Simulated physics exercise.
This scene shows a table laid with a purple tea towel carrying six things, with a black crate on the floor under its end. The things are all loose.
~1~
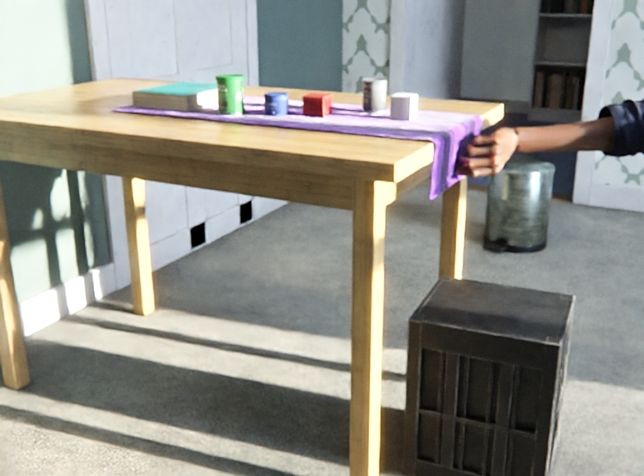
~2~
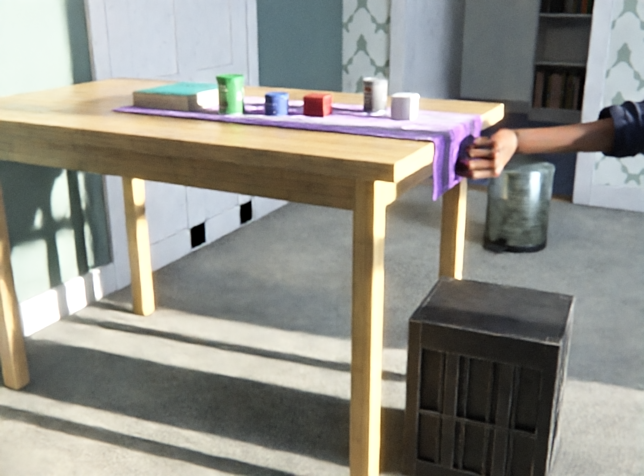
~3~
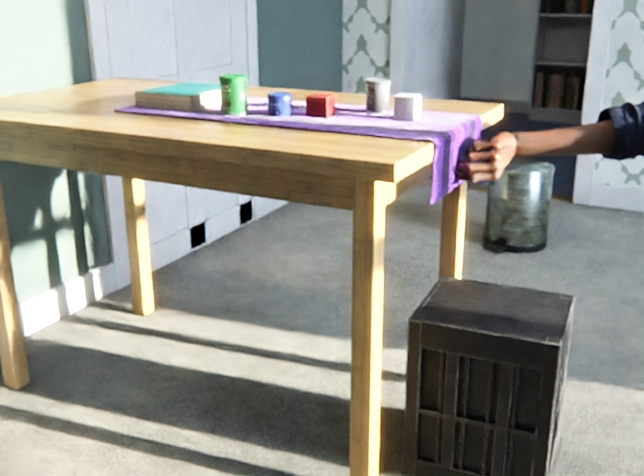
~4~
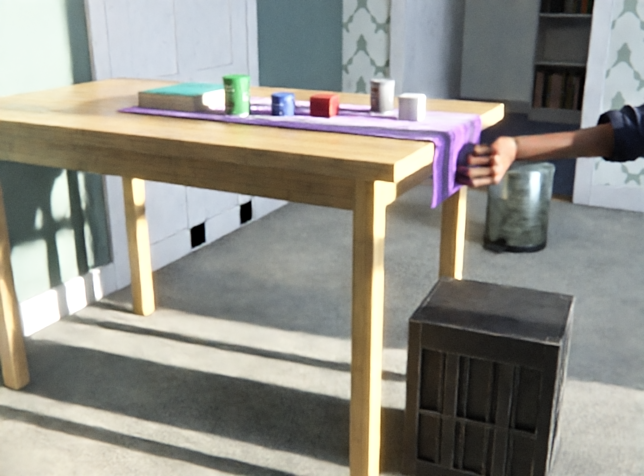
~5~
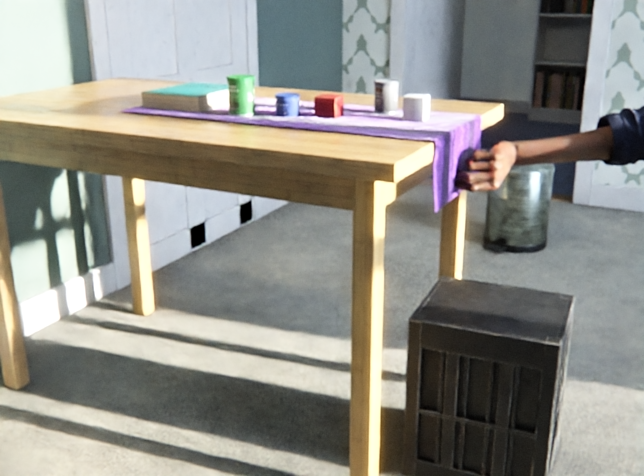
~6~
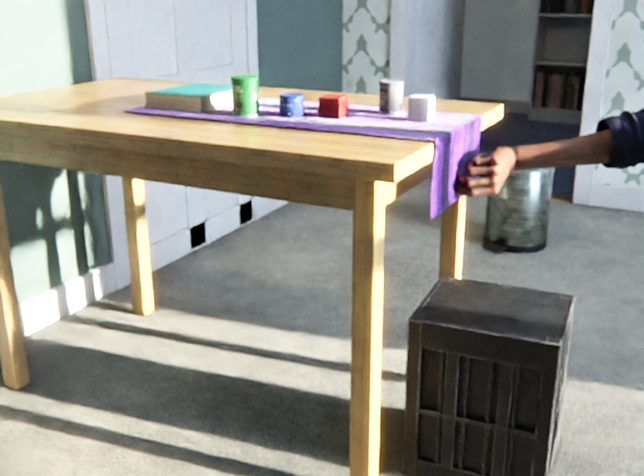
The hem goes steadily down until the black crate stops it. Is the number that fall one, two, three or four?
Most likely just two will go over the edge.
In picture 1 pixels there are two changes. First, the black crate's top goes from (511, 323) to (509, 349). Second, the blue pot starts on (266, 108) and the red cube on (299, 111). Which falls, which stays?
Blue pot: Safe; red cube: Safe.
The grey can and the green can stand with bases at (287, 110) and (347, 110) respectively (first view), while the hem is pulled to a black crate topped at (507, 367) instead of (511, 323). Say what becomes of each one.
In the end the grey can is still on top and the green can is no longer on top.
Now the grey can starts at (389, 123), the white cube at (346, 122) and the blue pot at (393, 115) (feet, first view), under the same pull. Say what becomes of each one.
First the grey can, which is lost, then the white cube, which is lost, and finally the blue pot, which is lost.
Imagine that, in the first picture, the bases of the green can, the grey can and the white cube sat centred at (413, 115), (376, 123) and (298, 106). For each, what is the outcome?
Each in turn: The green can goes down, the grey can goes down, the white cube stays aloft.
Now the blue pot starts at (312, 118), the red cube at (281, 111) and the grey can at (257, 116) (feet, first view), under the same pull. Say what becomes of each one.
Result - blue pot still up, red cube still up, grey can still up.
Soon after, hem near (455, 253); white cube gone.
Then, hem on the crate; white cube and grey can gone.
At rest, hem on the crate; white cube and grey can gone. It carries off two.
